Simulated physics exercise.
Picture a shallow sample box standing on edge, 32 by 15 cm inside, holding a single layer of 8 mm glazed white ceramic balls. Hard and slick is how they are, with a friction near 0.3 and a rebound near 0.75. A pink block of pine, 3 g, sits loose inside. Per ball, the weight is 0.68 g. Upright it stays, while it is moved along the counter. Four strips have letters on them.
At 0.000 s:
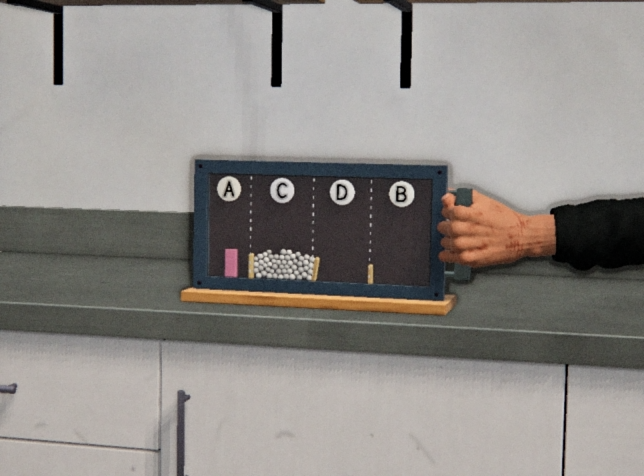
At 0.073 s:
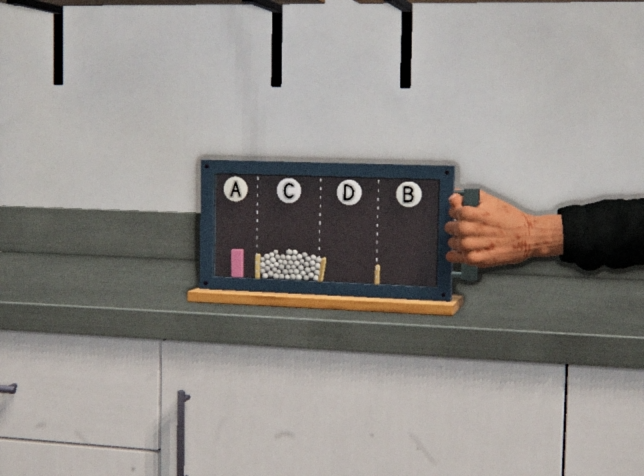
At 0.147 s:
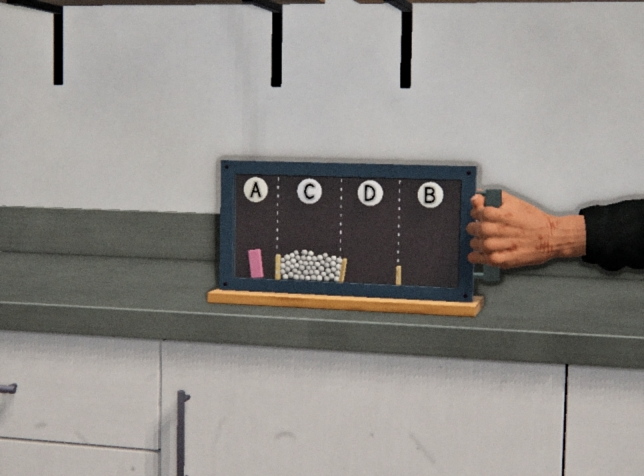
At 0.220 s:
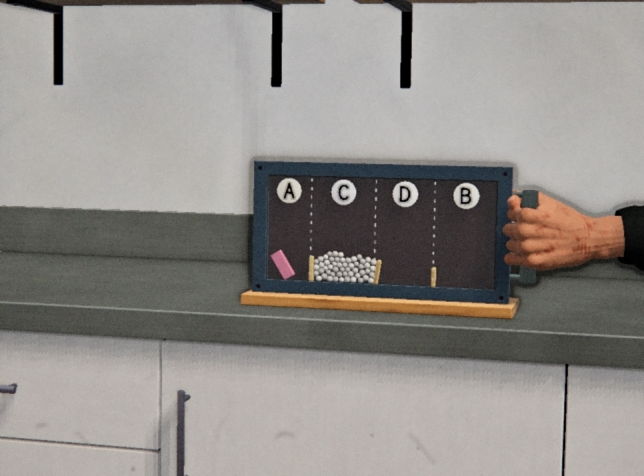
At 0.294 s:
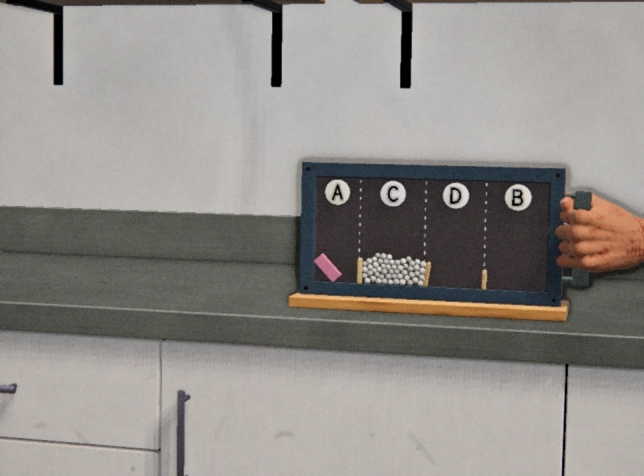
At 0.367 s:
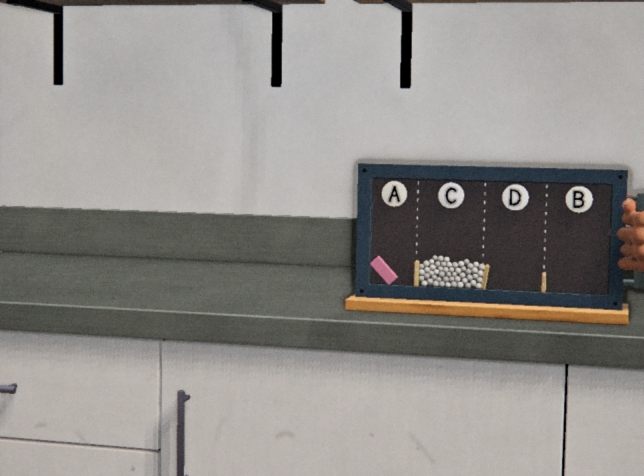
On a grey counter, a hand sliding a framed box of white balls to the right, the pink block inside tipping left.
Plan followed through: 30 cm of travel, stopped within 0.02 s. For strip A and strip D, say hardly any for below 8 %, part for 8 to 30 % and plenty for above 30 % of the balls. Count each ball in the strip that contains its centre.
Strip A: Hardly any; strip D: Part.
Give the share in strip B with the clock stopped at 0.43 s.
Share: Some 0 per cent.
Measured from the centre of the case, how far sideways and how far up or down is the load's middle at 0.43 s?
Position estimate: Left 5 cm, below 5 cm.
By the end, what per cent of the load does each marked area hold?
Strip A: 0; strip B: 0; strip C: 80; strip D: 20.
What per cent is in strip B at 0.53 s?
It works out at roughly 0 %.
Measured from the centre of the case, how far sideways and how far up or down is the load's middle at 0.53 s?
About 3 cm left and 5 cm below.
After 0.43 s, it is 30 cm to the right; the balls' middle is 5 cm left of and 5 cm below the centre; C 100 %.
After 0.53 s, it is 30 cm to the right; the balls' middle is 3 cm left of and 5 cm below the centre; C 85 %, D 15 %.
After 0.68 s, it is 30 cm to the right; the balls' middle is 3 cm left of and 6 cm below the centre; C 80 %, D 20 %.
All still by 1.9 s, it is 30 cm to the right; A 0 %, B 0 %, C 80 %, D 20 %.
